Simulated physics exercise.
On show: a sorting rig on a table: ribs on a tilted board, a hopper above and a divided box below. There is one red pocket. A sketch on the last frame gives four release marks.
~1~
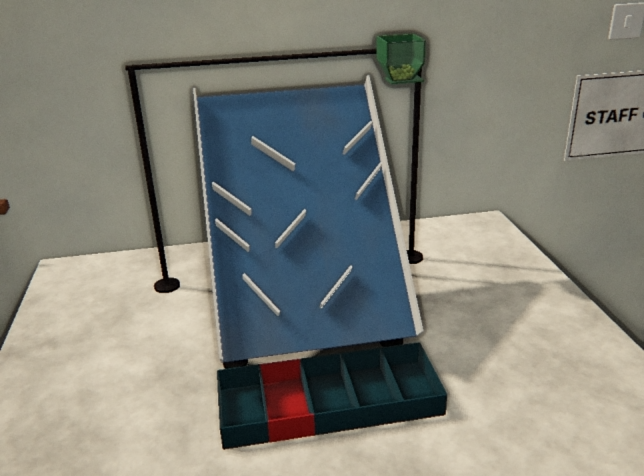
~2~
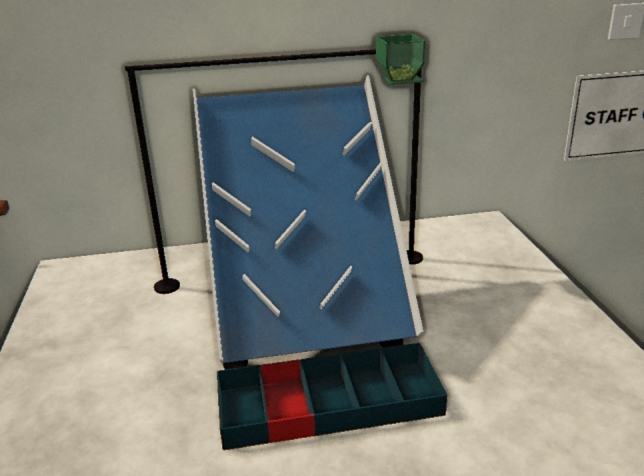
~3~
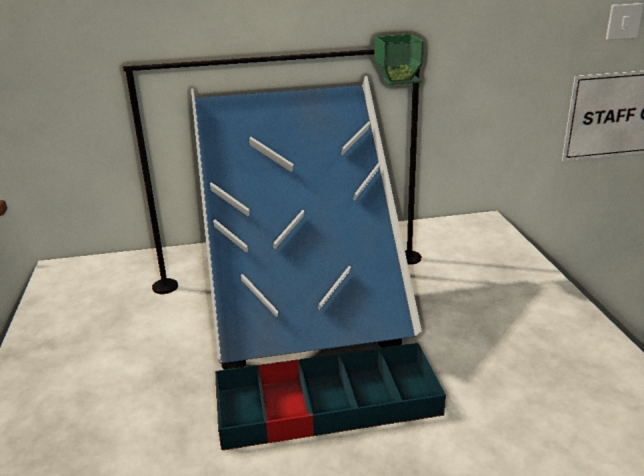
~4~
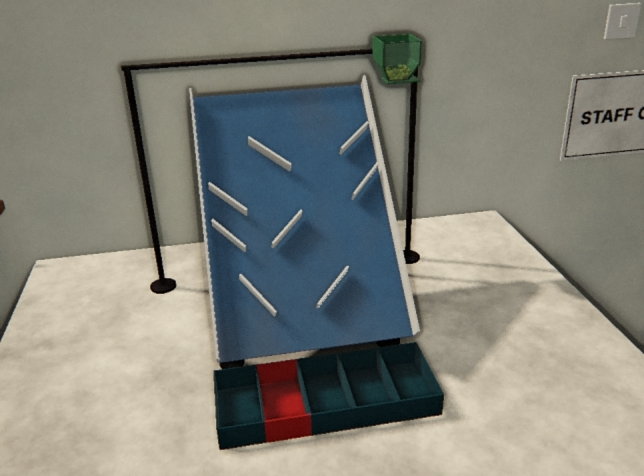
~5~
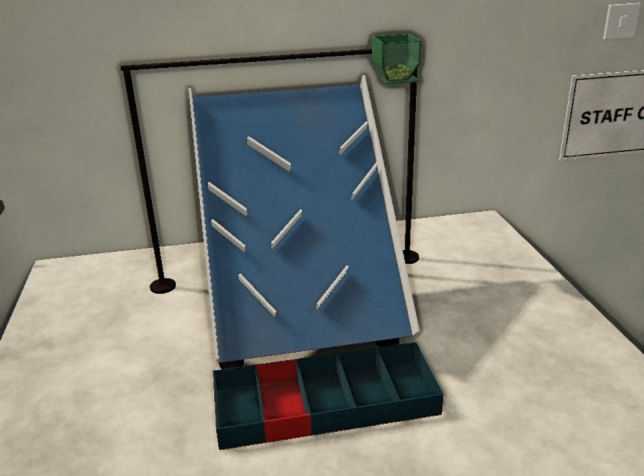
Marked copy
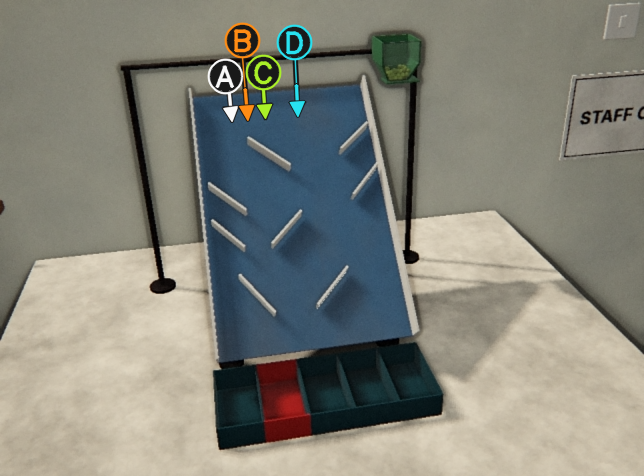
A tilted blue board with white ribs stood on a table, a green hopper above its right side and a divided box with one red pocket below, and nothing moved except a slight shift in the view.
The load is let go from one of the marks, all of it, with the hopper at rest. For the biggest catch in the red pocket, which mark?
Best: D.
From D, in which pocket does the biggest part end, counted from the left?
The second from the left.
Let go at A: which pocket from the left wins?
It is the third one.
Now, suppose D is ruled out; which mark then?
The answer is C.
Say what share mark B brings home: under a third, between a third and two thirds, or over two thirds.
Mark B gives under a third.
On the marked copy, mark A meets the board at (231, 116); mark B meets the board at (247, 115); mark C meets the board at (265, 113); mark D meets the board at (297, 111).
With A, only a few in the red pocket, all but a few in other pockets, a small share outside the box.
With B, a small share in the red pocket, the bulk in other pockets, a small share outside the box.
With C, close to a quarter in the red pocket, close to two thirds in other pockets, a small share outside the box.
With D, close to half in the red pocket, close to a third in other pockets, a small share outside the box.
